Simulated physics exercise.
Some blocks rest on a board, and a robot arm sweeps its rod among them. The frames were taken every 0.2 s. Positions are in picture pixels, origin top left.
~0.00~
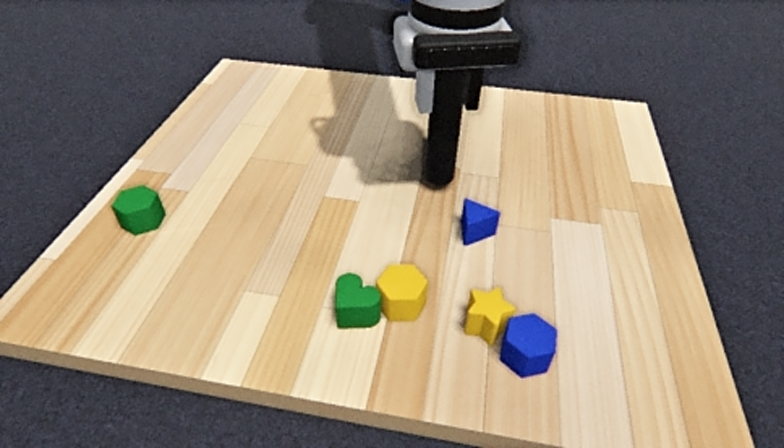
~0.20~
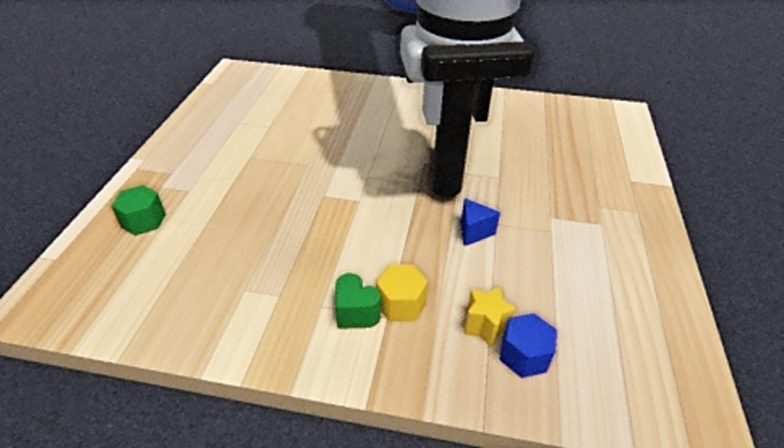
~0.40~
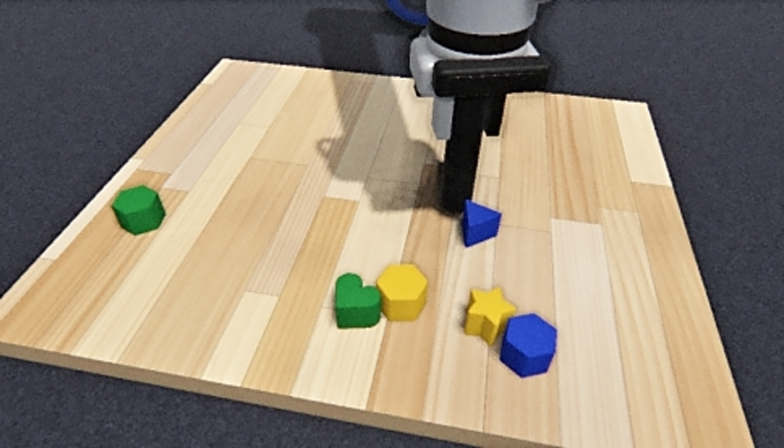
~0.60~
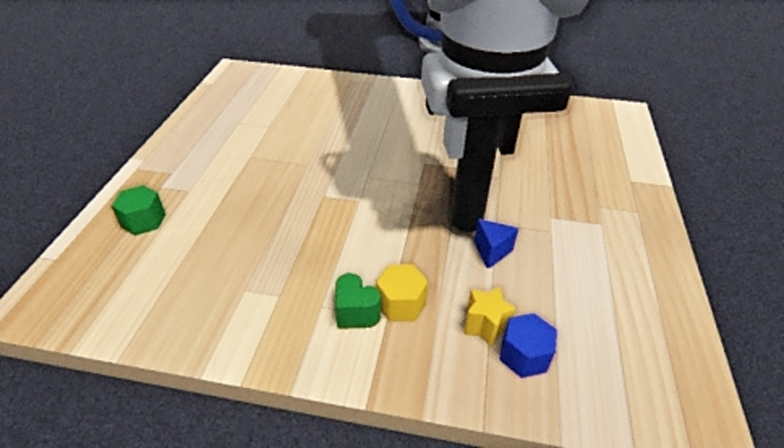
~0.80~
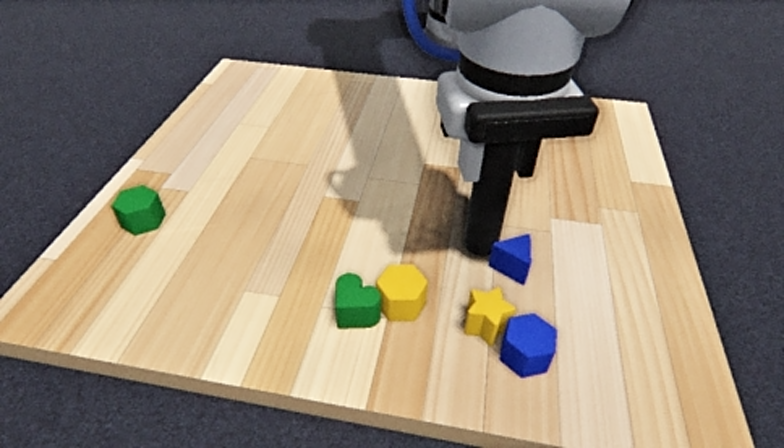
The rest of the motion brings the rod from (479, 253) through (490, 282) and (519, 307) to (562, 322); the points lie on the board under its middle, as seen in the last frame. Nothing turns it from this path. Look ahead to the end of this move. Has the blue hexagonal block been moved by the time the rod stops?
No, that is not how it ends up.
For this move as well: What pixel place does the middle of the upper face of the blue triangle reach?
Roughly at (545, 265).
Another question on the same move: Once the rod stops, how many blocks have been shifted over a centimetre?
The answer is one block, counting only moves over 1 cm.
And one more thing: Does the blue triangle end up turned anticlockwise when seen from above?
Yes, I think so.
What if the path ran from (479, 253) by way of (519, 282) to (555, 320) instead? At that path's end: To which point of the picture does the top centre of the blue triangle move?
In the picture, that point is around (581, 275).
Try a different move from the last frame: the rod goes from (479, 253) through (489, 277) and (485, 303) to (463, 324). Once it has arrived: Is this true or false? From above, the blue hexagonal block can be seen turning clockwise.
This is false.
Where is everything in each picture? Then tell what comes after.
Tip of the rod at (439, 176), middles of tops, blue triangle at (478, 210), blue hexagonal block at (532, 333), in the first frame.
Rod at (446, 188), nothing pushed, in the second frame.
Rod at (456, 203), blue triangle at (479, 212), in the third frame.
Rod at (467, 221), blue triangle at (497, 230), in the fourth frame.
Rod at (481, 244), blue triangle at (518, 246), blue hexagonal block at (532, 333), in the fifth frame.
What follows on the original path. One third of the way, rod at (492, 274); blue triangle at (528, 259), turned 75° anticlockwise.
Two thirds of the way, rod at (523, 299); blue triangle at (541, 264), turned 115° anticlockwise.
At the end, rod at (565, 314); blue triangle at (545, 265), turned 130° anticlockwise; blue hexagonal block unmoved.
